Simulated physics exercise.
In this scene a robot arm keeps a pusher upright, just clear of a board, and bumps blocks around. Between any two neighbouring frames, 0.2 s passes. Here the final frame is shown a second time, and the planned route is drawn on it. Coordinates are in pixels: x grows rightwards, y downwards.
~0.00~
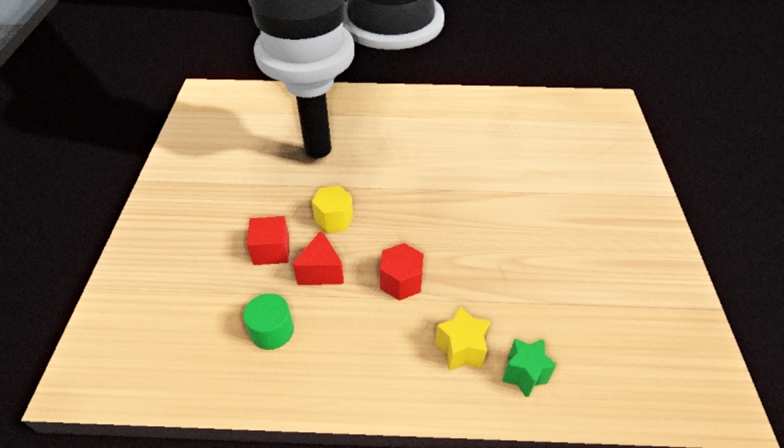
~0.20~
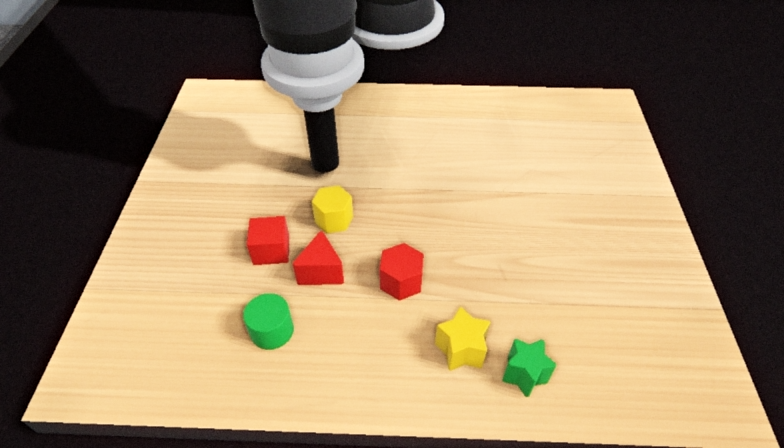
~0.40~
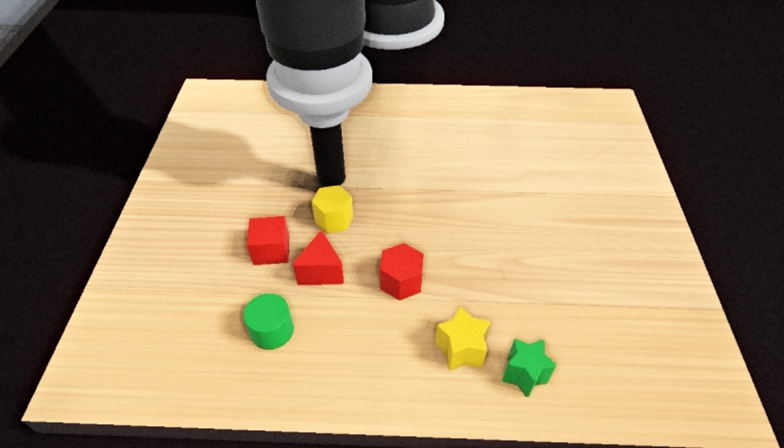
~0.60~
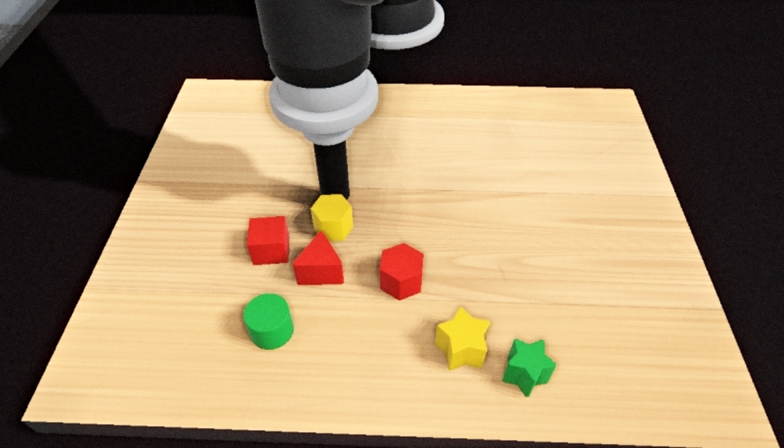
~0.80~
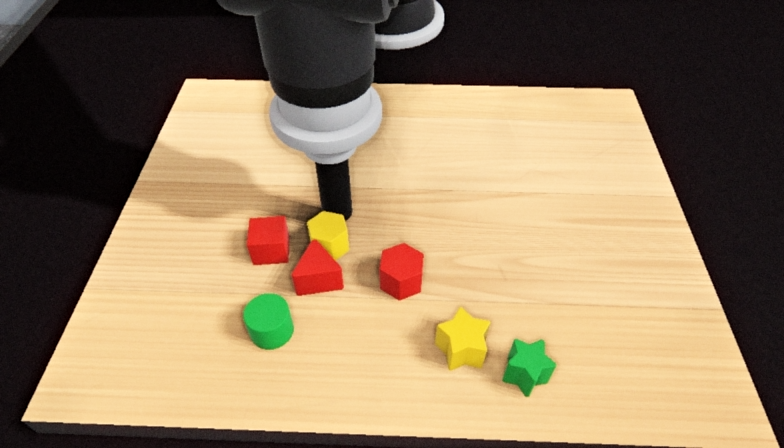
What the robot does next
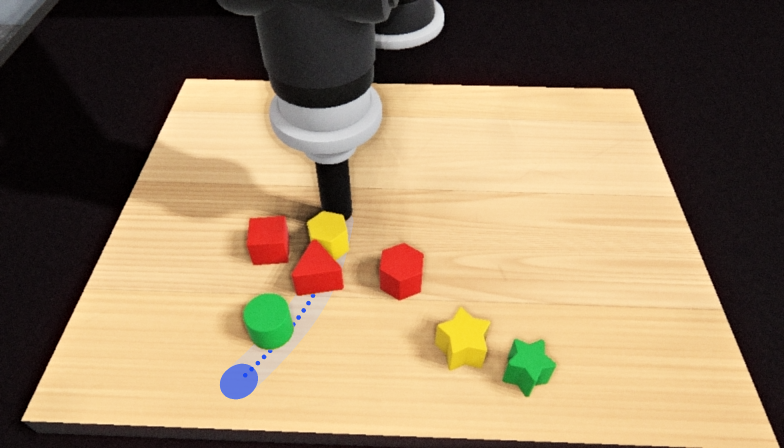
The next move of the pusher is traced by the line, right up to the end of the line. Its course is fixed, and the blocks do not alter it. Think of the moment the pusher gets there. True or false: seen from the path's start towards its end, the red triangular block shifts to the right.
The statement is incorrect.
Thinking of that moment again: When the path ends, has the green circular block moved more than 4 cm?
Answer: Yes.
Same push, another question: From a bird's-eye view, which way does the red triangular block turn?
From the top, the block rotates counterclockwise.
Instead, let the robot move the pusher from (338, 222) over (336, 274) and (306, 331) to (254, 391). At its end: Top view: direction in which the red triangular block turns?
Clockwise, looking down.
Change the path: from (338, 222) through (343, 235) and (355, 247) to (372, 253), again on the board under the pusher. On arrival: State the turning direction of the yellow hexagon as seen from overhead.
It rotates clockwise.
The line goes from (338, 222) by way of (325, 272) and (292, 326) to (239, 381).
On the path given first. One third of the way, pusher at (323, 263); green circular block at (263, 315); red triangular block at (299, 296), turned 65° anticlockwise; yellow hexagon at (288, 267), turned 30° clockwise.
Two thirds of the way, pusher at (289, 319); green circular block at (244, 336); red triangular block at (292, 340), turned 50° anticlockwise; yellow hexagon at (264, 281), turned 100° clockwise.
At the end, pusher at (235, 374); green circular block at (185, 373); red four-sided block unmoved; red triangular block at (282, 363), turned 100° anticlockwise; yellow hexagon at (264, 281), turned 100° clockwise.
